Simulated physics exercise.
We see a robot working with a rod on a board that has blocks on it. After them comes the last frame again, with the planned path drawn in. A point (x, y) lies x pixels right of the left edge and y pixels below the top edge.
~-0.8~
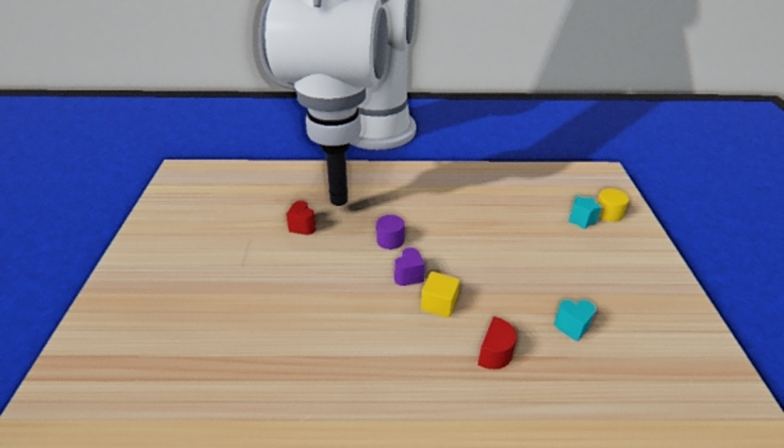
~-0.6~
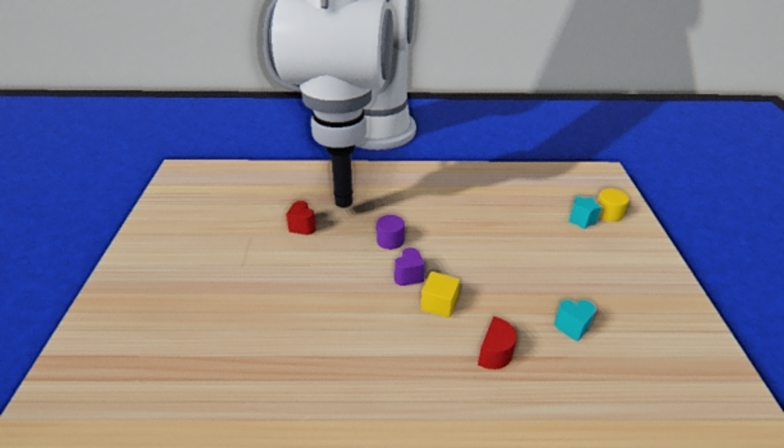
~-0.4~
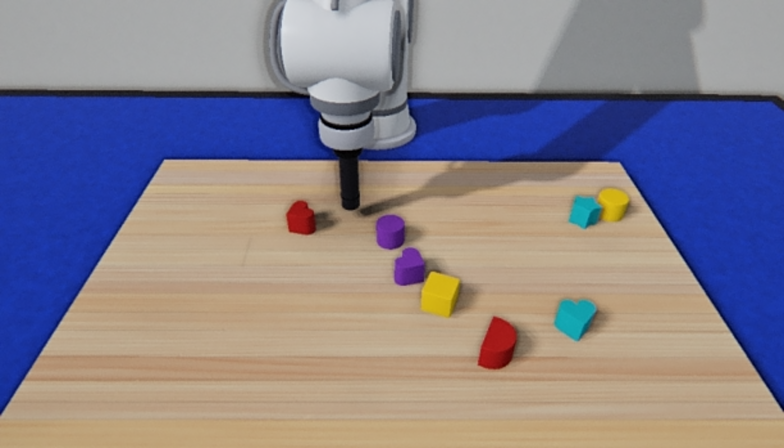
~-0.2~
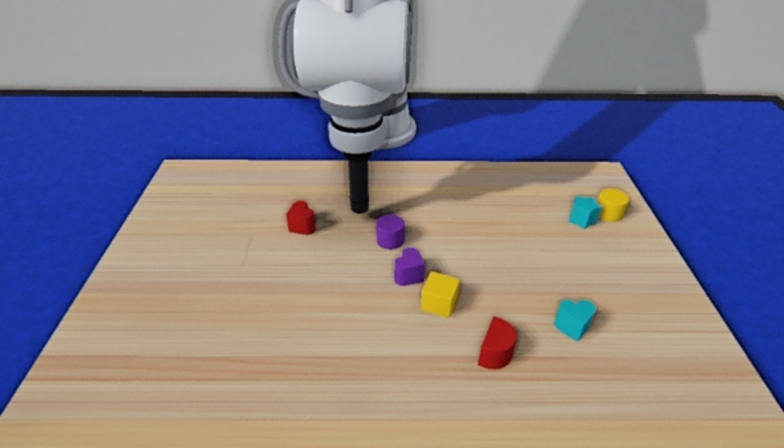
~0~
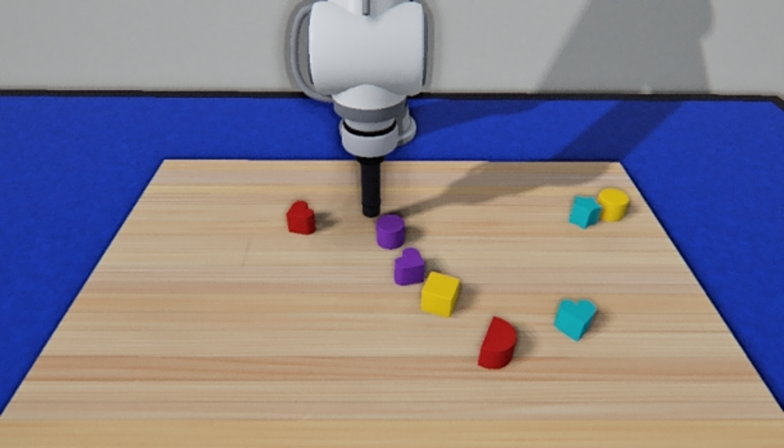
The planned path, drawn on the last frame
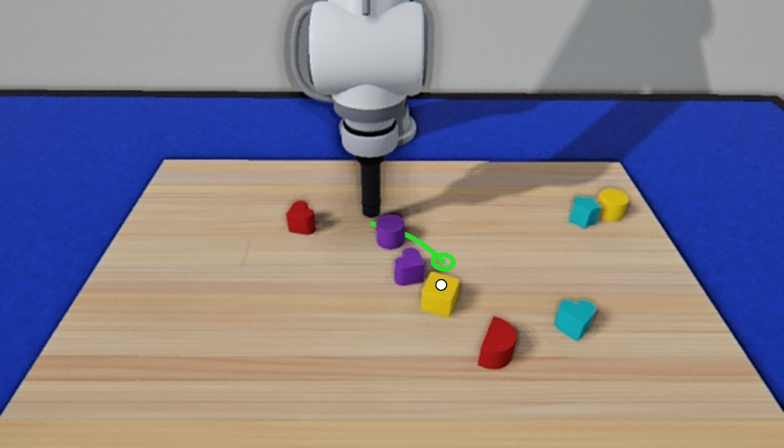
The clip shows a robot arm with a black rod over a wooden board of red, purple, yellow and teal blocks; the rod moves a short way right and slightly nearer, up close to the purple circular block, while the blocks stay still.
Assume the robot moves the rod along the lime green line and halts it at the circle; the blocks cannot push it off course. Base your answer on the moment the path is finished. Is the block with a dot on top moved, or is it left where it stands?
That block stays.
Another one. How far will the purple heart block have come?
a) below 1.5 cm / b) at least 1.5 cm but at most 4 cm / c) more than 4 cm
a: Below 1.5 cm.
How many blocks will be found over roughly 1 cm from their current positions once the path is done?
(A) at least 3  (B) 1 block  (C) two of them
B.
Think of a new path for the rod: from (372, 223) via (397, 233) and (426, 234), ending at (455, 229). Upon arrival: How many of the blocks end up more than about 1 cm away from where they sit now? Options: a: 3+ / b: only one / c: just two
My answer is option b.
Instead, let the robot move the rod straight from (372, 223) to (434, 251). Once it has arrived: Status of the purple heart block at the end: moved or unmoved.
Once the path is done, it is somewhere new.
Path on the board, from (372, 223) by way of (399, 232) and (423, 244) to (443, 262); the dot is on the yellow square piece.
What follows on the original path. One third of the way, rod (399, 221); purple circular block (399, 229).
Two thirds of the way, rod (424, 234); purple circular block (407, 238).
At the end, rod (444, 251); purple circular block (407, 238); purple heart block in place; yellow square piece in place.
